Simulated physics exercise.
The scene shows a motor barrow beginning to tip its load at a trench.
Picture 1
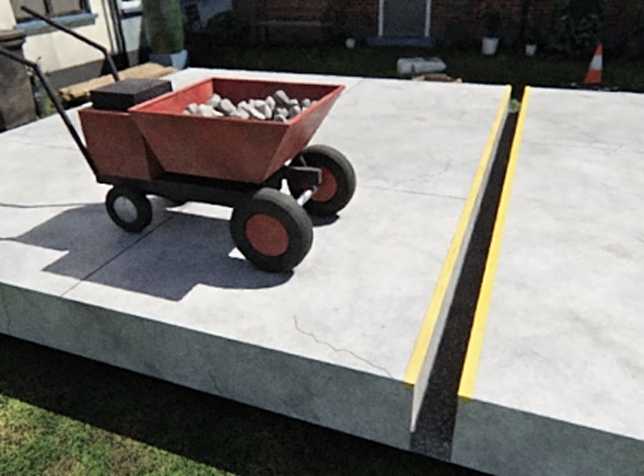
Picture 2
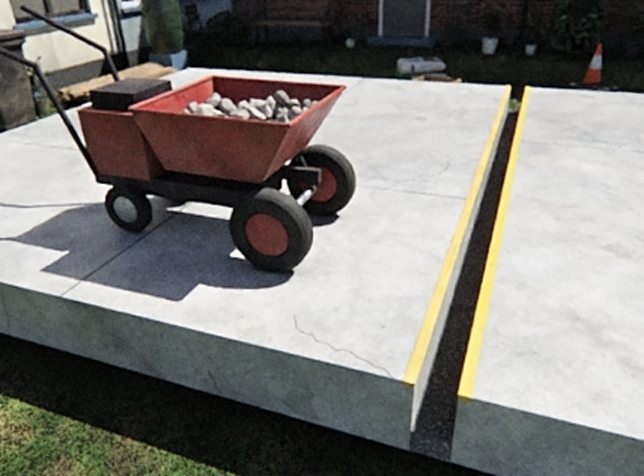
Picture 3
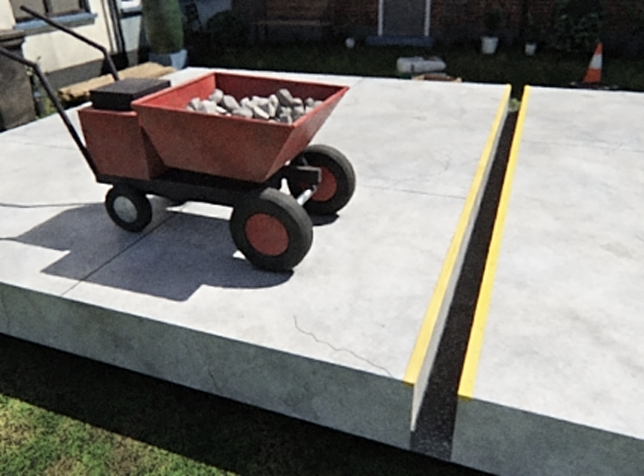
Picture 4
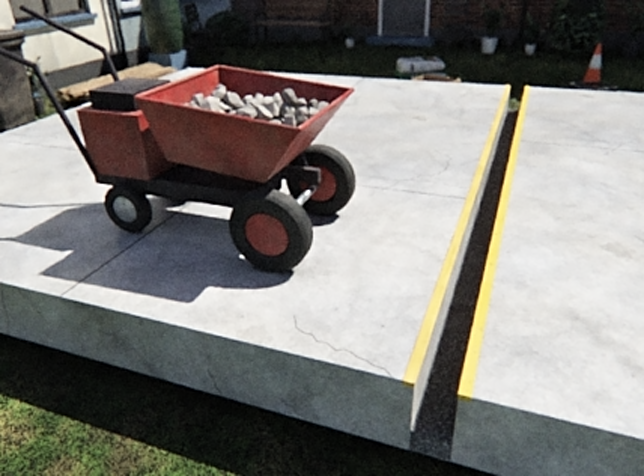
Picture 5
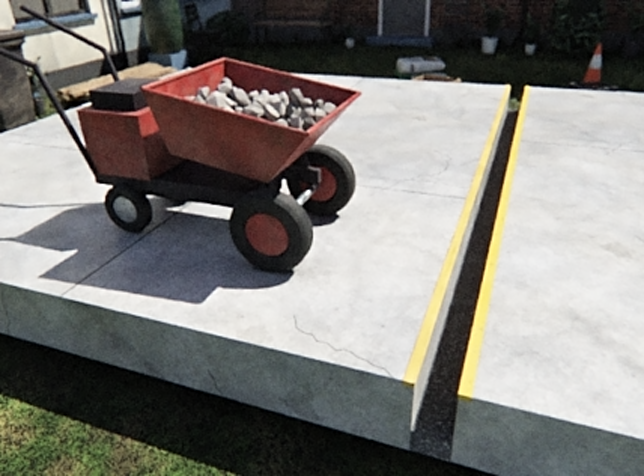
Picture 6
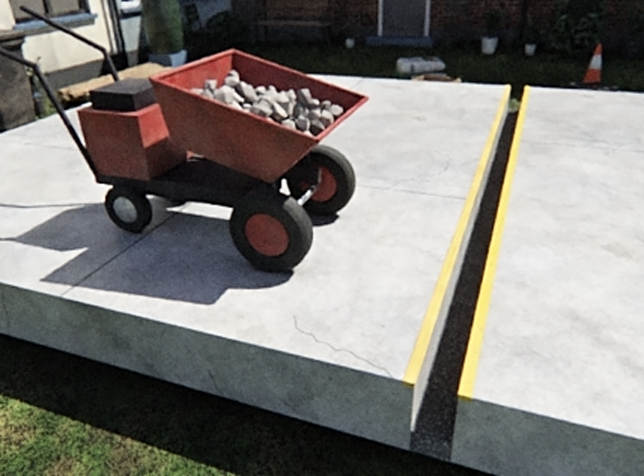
A red motor barrow loaded with grey broken stones stood still on a pale concrete slab, left of a narrow yellow-edged trench, then its skip gradually tilted forward to the right, its back end rising.
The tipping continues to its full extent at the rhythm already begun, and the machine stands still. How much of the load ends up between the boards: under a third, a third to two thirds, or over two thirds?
A third to two thirds.
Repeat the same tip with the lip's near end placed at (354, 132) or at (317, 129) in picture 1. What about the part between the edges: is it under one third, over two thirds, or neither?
At the first place the answer is the middle third, and at the second it is between a third and two thirds.
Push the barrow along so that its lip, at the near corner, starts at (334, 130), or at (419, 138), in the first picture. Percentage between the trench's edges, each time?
You'd see around 60 per cent the first time and around 0 per cent the second.
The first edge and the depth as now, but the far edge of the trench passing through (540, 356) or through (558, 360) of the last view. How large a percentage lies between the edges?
The first try comes to close to 50 per cent, the next to 50 per cent.
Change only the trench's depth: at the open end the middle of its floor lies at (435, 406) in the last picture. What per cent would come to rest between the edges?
Roughly 30 in a hundred.
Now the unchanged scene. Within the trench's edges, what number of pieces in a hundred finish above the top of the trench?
Estimate: Near 5 per cent.
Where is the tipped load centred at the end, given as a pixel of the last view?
Near pixel (462, 262).
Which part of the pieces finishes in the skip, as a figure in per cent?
Result: Close to 20 per cent.
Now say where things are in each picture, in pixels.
Lip of the skip at (287, 126), level; top of the load at (244, 112), broken stones; first edge of the trench at (426, 332); far edge at (476, 343), the trench under half as wide as the skip, and about as deep as wide, in the first picture.
Lip of the skip at (288, 126), level; top of the load at (245, 111), in the second picture.
Lip of the skip at (292, 127), tipped barely; top of the load at (231, 106), in the third picture.
Lip of the skip at (298, 130), tipped a little; top of the load at (235, 103), in the fourth picture.
Lip of the skip at (307, 135), tipped a little; top of the load at (227, 107), in the fifth picture.
Lip of the skip at (316, 141), tipped clearly; top of the load at (234, 102); first edge of the trench at (425, 332); far edge at (476, 343), in the sixth picture.
Soon after the last picture, skip tipped steeply; all in the skip.
A little later, skip tipped right over; most in the skip; about a quarter short of the trench; a stray few in or heaped over the trench; a stray few falling.
Later still, skip tipped right over; about a quarter in the skip; about a third short of the trench; about a third in or heaped over the trench; a small part beyond it.
By the end, skip tipped right over; about a quarter in the skip; about a third short of the trench; about a third in or heaped over the trench; a small part beyond it.
